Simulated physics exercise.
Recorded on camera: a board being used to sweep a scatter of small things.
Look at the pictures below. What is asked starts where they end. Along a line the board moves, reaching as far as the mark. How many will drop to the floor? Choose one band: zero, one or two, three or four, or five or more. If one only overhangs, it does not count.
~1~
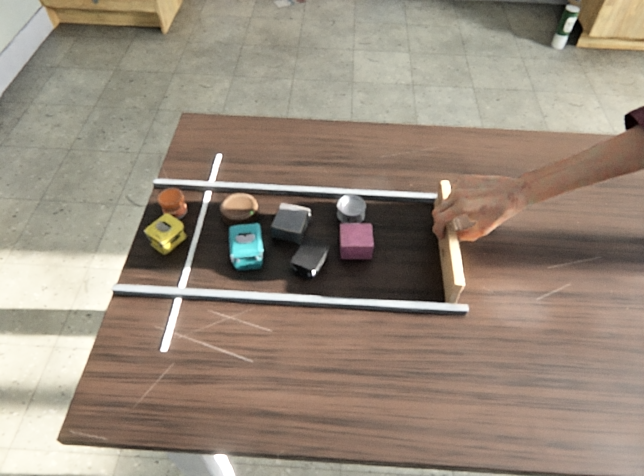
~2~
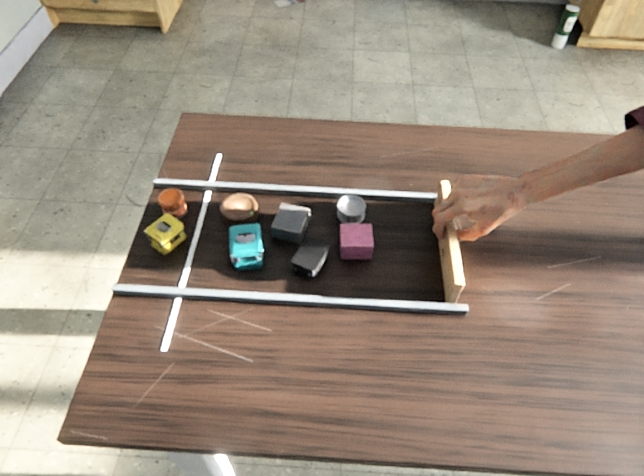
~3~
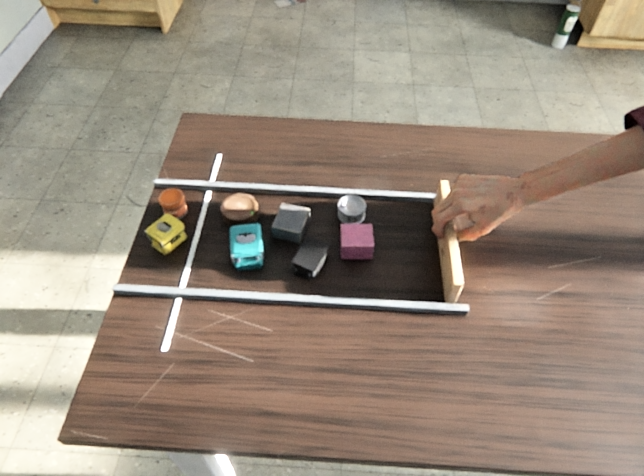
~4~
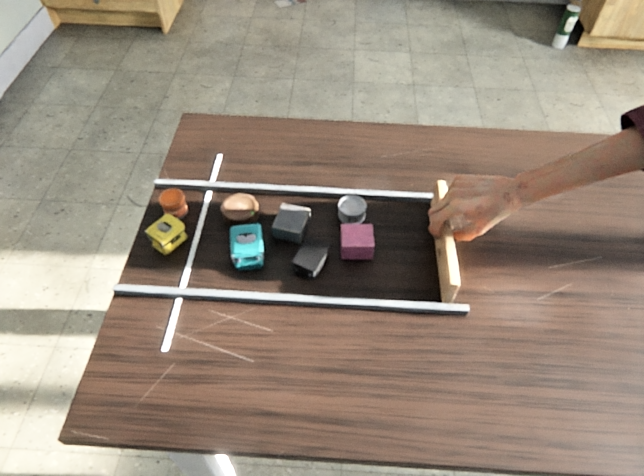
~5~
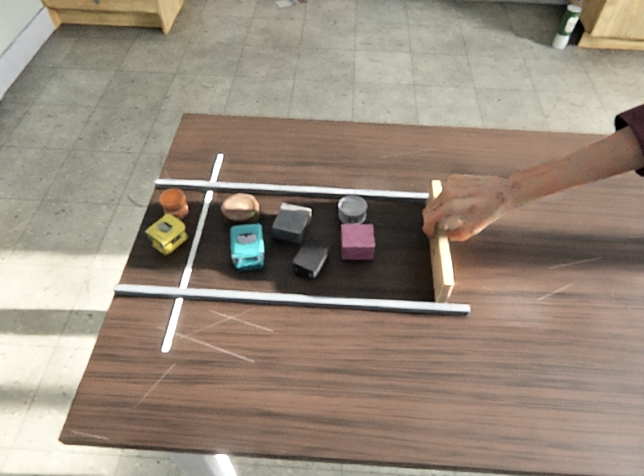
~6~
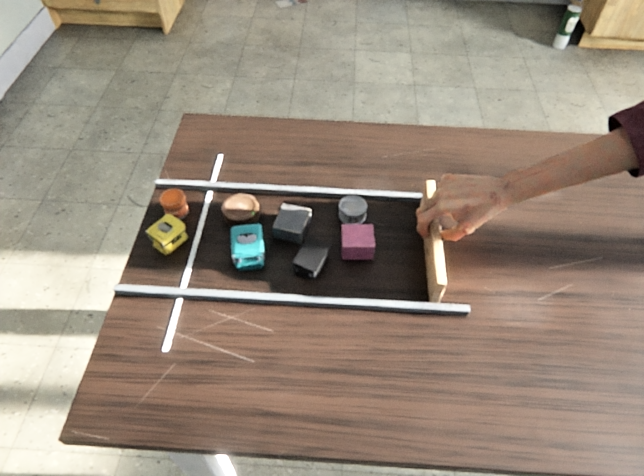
One or two.
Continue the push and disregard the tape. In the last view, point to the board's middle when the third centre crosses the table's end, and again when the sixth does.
Its centre point is roughly (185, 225) and later (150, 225).
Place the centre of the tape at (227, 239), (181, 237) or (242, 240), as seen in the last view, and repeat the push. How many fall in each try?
Counts per try, in order: 0 / 4 / 0.
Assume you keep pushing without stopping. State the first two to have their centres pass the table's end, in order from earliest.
Earliest first - orange tin, yellow case.
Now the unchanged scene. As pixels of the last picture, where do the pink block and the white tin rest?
Final positions - pink block around (177, 242), white tin around (192, 202).
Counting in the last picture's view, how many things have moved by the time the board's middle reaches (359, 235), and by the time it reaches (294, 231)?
Moved so far: 3, later 6.
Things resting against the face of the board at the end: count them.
3.
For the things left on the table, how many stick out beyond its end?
It totals 2.
Soon after, none off yet; orange tin at rest near (175, 205); yellow case at rest near (169, 235); brown lid at rest near (241, 211).
After that, none off yet; orange tin at rest near (175, 205); yellow case at rest near (169, 235); brown lid displaced about its own width near (209, 200).
In the end, the number that fall off is one or two; gone, yellow case and orange tin.
